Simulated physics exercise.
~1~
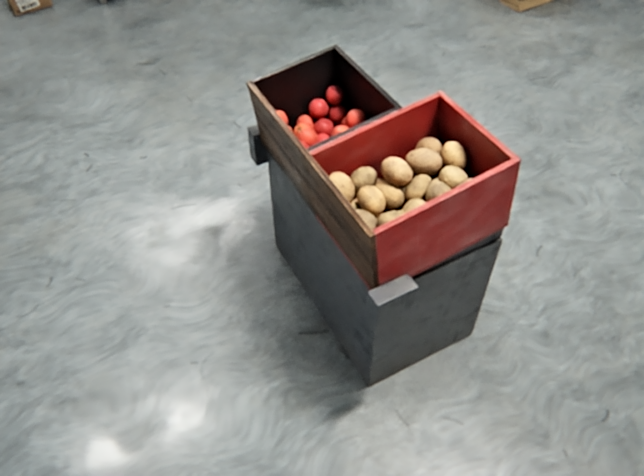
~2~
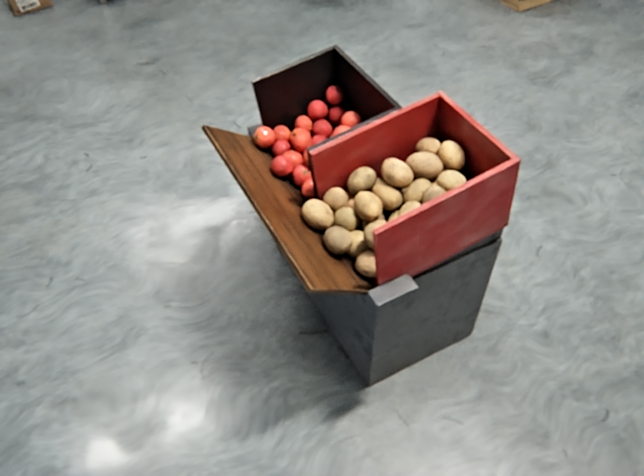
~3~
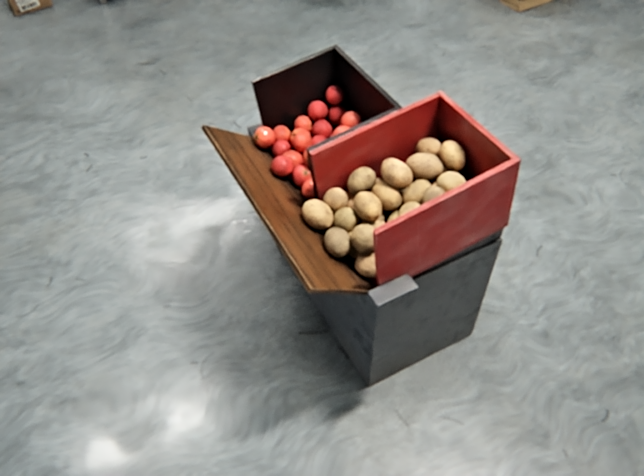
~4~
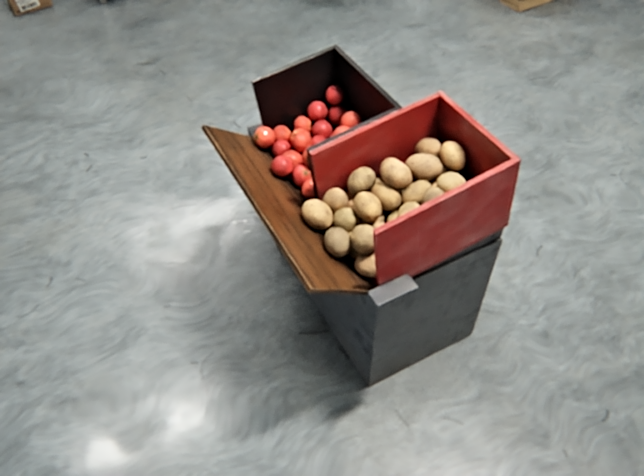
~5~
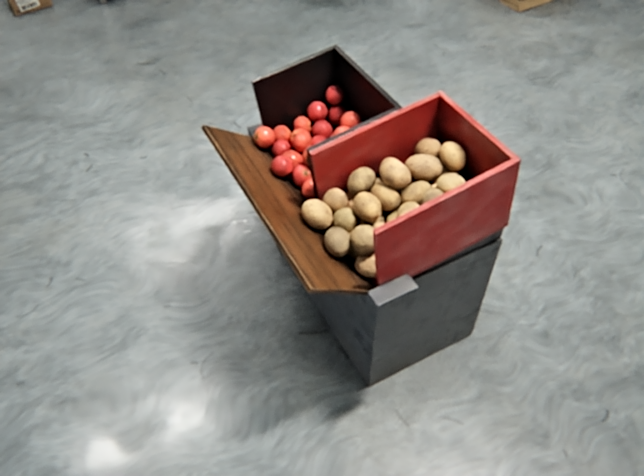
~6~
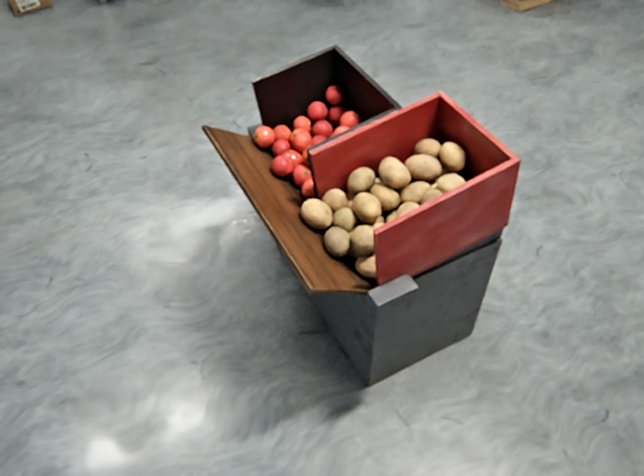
A dark grey pedestal stands on a swirled grey concrete floor, seen from above at an angle by a still camera. On top sit two open bins side by side, a black one behind holding red tomatoes and a red one nearer holding tan potatoes, with a wooden flap upright along their left side. The flap tips outward to the left and stops at a slant. Tomatoes and potatoes spread onto its inner face. From then on everything rests almost motionless, the flap still leaning, with nothing fallen to the floor.
